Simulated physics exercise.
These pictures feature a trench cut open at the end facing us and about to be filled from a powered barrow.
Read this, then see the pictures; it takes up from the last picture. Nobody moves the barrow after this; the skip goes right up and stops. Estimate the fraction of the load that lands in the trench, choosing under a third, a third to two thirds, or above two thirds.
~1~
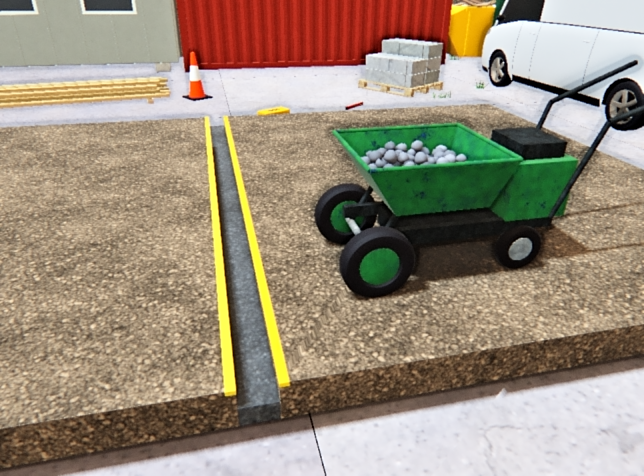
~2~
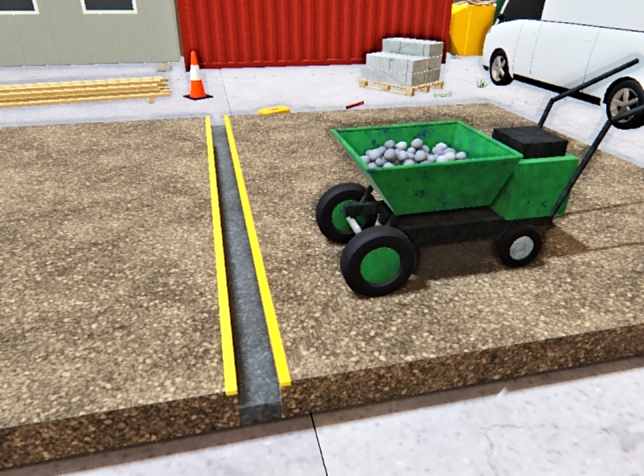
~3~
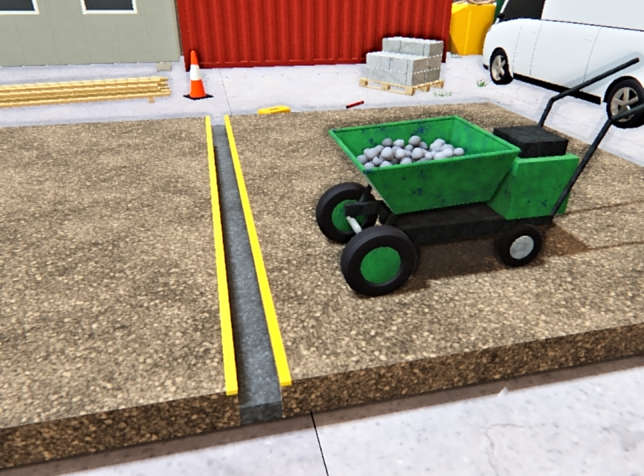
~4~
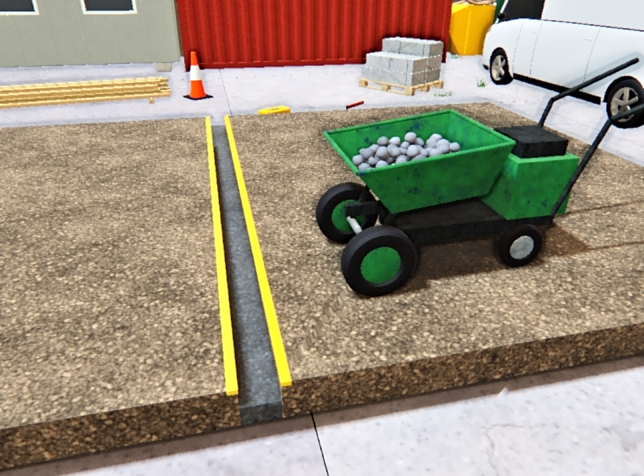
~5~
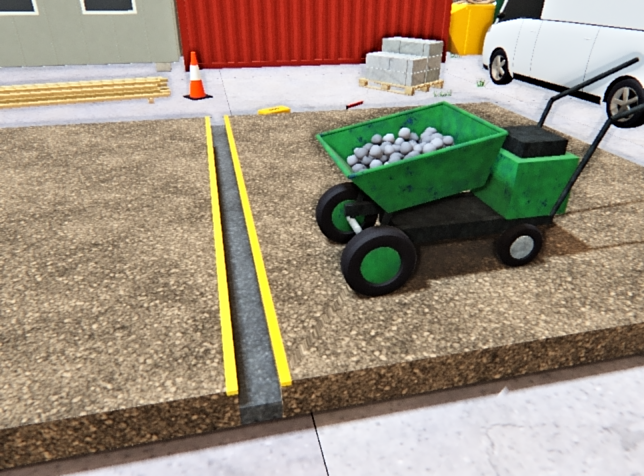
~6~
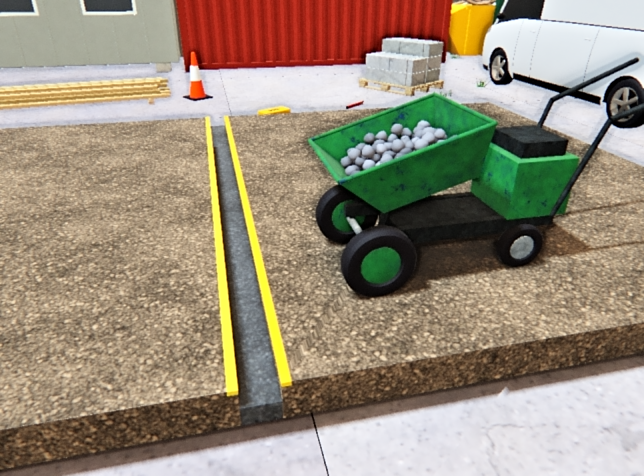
Watching it, what goes in is between one-third and two-thirds of the load.
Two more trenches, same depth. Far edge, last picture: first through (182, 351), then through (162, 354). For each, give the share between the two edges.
About 100 %, then 100 %.
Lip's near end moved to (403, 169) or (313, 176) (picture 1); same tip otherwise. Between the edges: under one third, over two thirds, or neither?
The first stop gives the middle third, while the second gives under a third.
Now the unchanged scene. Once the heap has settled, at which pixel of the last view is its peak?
The top settles at about (241, 280).
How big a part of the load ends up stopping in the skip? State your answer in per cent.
All told, it is near 0 percent.
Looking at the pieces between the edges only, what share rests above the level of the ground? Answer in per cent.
Close to 30 percent.
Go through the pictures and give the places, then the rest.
The first picture shows lip of the skip at (370, 171), level; top of the load at (409, 167), round cobbles; first edge of the trench at (274, 337); far edge at (226, 344), the trench under half as wide as the skip, and about half as deep as wide.
The second picture shows lip of the skip at (369, 171), level; top of the load at (420, 157).
The third picture shows lip of the skip at (365, 171), tipped barely; top of the load at (418, 155).
The fourth picture shows lip of the skip at (358, 174), tipped a little; top of the load at (424, 155).
The fifth picture shows lip of the skip at (350, 177), tipped a little; top of the load at (435, 146).
The sixth picture shows lip of the skip at (340, 182), tipped clearly; top of the load at (441, 140); first edge of the trench at (276, 337); far edge at (228, 344).
Soon, skip tipped steeply; all in the skip.
A while on, skip tipped right over; most in the skip; a stray few short of the trench; a small part in or heaped over the trench; a stray few beyond it; a small part falling.
Towards the end, skip tipped right over; a small part in the skip; a stray few short of the trench; about half in or heaped over the trench; about a third beyond it.
Finally, skip tipped right over; a small part short of the trench; about half in or heaped over the trench; about a third beyond it.
